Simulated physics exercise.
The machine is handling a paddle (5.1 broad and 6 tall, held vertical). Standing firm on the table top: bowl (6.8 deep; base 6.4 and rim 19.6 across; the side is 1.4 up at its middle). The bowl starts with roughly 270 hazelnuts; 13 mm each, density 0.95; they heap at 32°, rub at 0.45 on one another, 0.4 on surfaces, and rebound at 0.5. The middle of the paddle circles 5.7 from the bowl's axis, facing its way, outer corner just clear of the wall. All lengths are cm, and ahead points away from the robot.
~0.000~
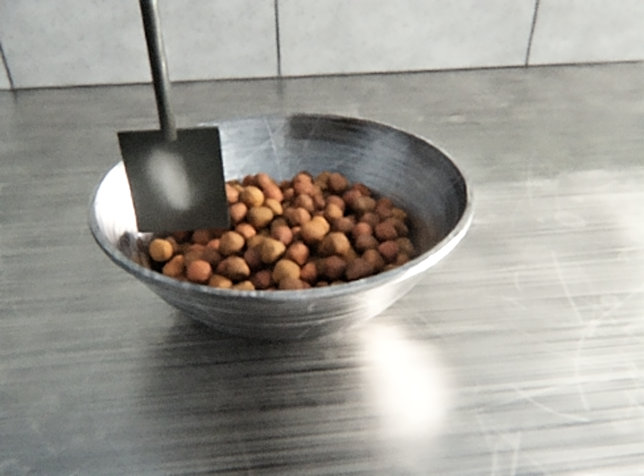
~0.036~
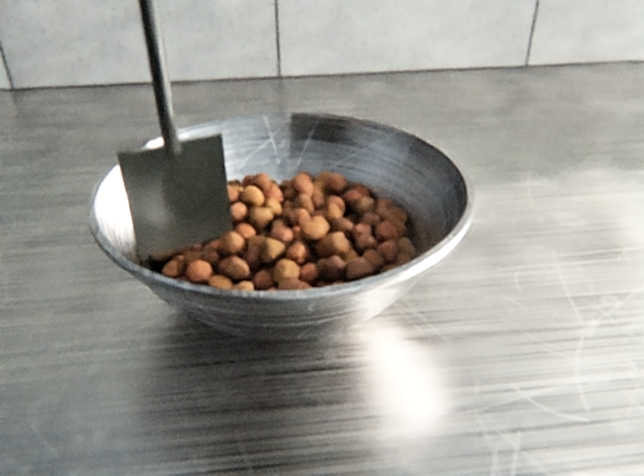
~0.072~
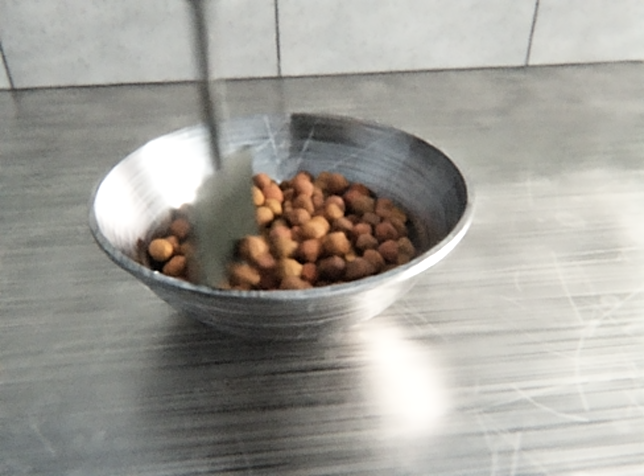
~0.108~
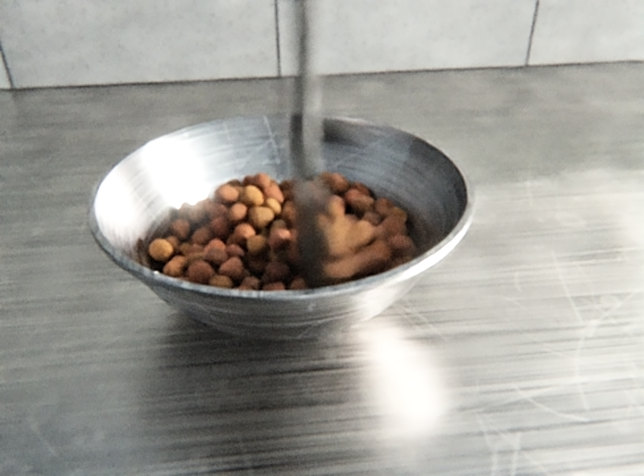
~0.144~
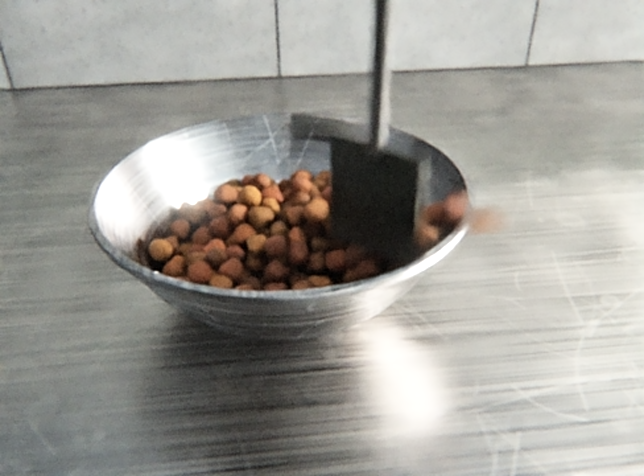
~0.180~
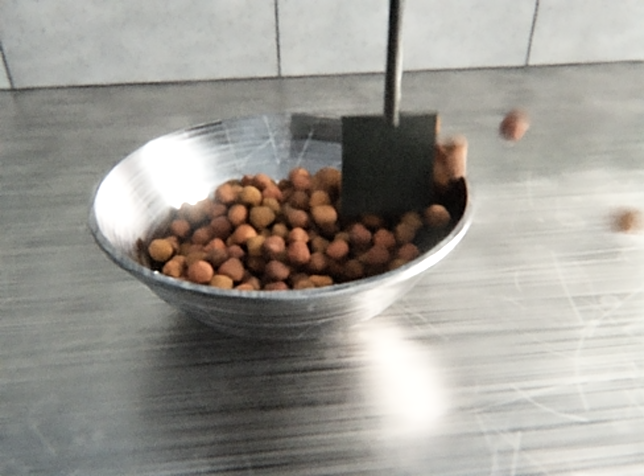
A flat, dark paddle held upright dips into a metal bowl of brown nuts and sweeps from the left side across to the right, pushing the nuts ahead of it, and a couple fly out over the right rim.
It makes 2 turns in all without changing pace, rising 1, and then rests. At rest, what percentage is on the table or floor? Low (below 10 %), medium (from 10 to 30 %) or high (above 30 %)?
Answer: Medium; from 10 to 30 % of the hazelnuts finish on the table or floor.
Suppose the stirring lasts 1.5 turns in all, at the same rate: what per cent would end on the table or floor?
It would be near 10 per cent.
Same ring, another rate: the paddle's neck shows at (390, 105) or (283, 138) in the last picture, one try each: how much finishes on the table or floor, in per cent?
About 15 and 5 per cent.
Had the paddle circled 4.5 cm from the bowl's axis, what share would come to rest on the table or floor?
Then about 45 per cent.
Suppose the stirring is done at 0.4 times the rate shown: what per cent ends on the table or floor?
Some 5 per cent.
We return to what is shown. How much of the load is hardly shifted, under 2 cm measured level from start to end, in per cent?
Some 65 per cent.
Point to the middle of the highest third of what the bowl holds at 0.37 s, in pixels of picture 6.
Around (239, 243).
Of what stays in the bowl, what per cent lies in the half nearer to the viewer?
Some 50 per cent.
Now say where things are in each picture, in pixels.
In the first picture, paddle neck at (164, 101), 0° round; upper third of the load around (295, 223), from x 160 to 400, top at y 180; 274 in the bowl.
In the second picture, paddle neck at (166, 112), 18° round; upper third of the load around (295, 223), from x 160 to 400, top at y 180.
In the third picture, paddle neck at (215, 134), 58° round; upper third of the load around (295, 225), from x 160 to 400, top at y 180.
In the fourth picture, paddle neck at (306, 136), 98° round; upper third of the load around (311, 226), from x 160 to 405, top at y 180.
In the fifth picture, paddle neck at (378, 114), 138° round; upper third of the load around (332, 212), from x 160 to 480, top at y 180; 273 in the bowl, 1 in flight or on the tool.
In the sixth picture, paddle neck at (392, 85), 179° round; upper third of the load around (328, 198), from x 160 to 630, top at y 125; 272 in the bowl, 2 in flight or on the tool.
After 0.37 s, 26° round, highest piece 13 above the table; 243 in the bowl, 8 on the table or floor, 23 in flight or on the tool.
After 0.55 s, 234° round, highest piece 8 above the table; 228 in the bowl, 38 on the table or floor, 8 in flight or on the tool.
After 0.85 s, 0° round, highest piece 5 above the table; 228 in the bowl, 46 on the table or floor.
After 1.55 s, 0° round, highest piece 5 above the table; 228 in the bowl, 46 on the table or floor.
At rest, 228 in the bowl, 46 on the table or floor. That is 17 % on the table or floor.
